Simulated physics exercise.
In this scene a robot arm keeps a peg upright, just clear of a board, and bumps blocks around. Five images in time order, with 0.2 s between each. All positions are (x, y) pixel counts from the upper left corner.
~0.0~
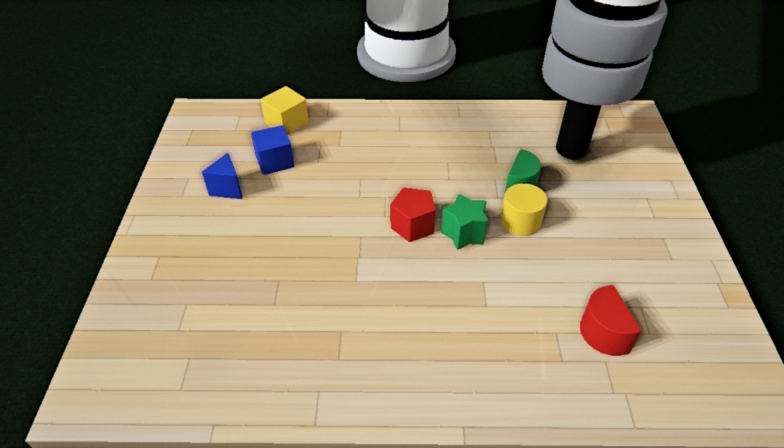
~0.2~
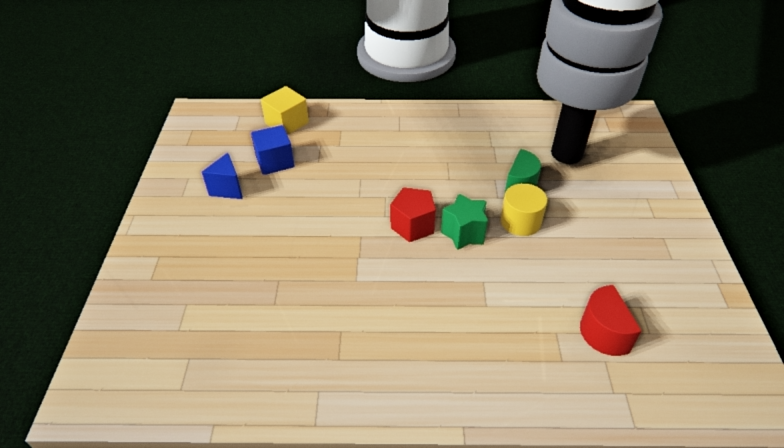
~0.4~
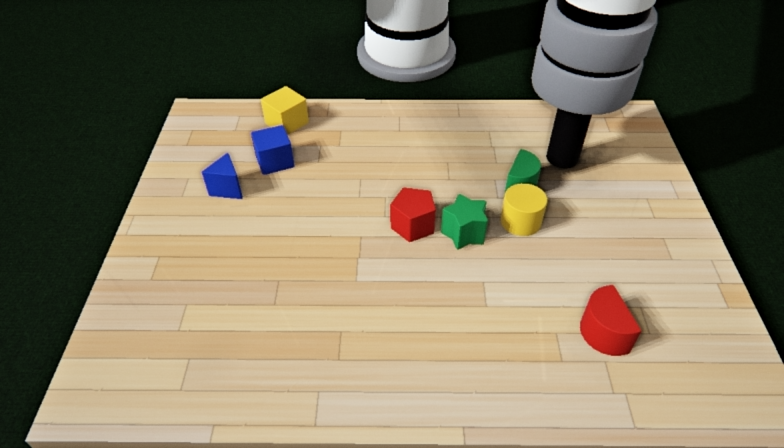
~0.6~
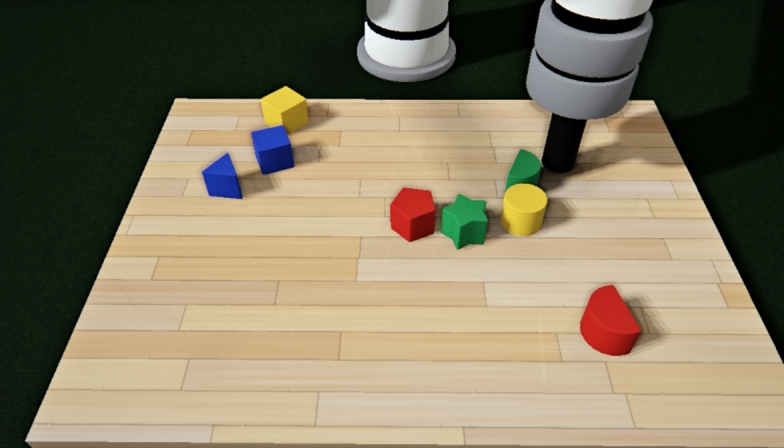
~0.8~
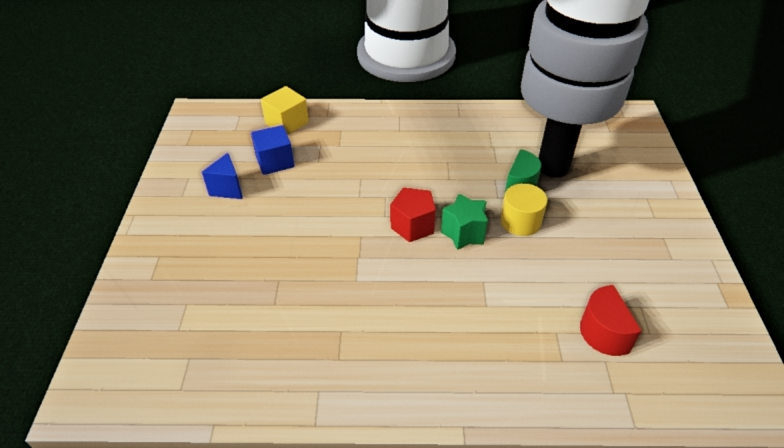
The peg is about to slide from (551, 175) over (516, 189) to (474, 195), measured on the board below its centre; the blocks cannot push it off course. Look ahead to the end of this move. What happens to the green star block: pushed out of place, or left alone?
That block ends up displaced.
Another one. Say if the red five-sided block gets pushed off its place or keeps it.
The red five-sided block is left alone.
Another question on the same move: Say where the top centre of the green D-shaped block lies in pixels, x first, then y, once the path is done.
It should be at about (467, 192).
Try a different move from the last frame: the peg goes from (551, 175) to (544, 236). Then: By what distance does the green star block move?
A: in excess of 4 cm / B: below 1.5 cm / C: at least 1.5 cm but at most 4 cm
That would be B.
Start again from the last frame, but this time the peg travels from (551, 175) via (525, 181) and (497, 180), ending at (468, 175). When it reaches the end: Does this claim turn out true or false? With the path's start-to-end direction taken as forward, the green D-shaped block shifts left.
Answer: True.
What follows on the original path. Halfway along, peg at (517, 182); green D-shaped block at (495, 179), turned 15° anticlockwise.
At the end, peg at (475, 188); red five-sided block not moved; green star block at (465, 218), turned 15° clockwise; green D-shaped block at (467, 192), turned 80° anticlockwise; yellow round block not moved.
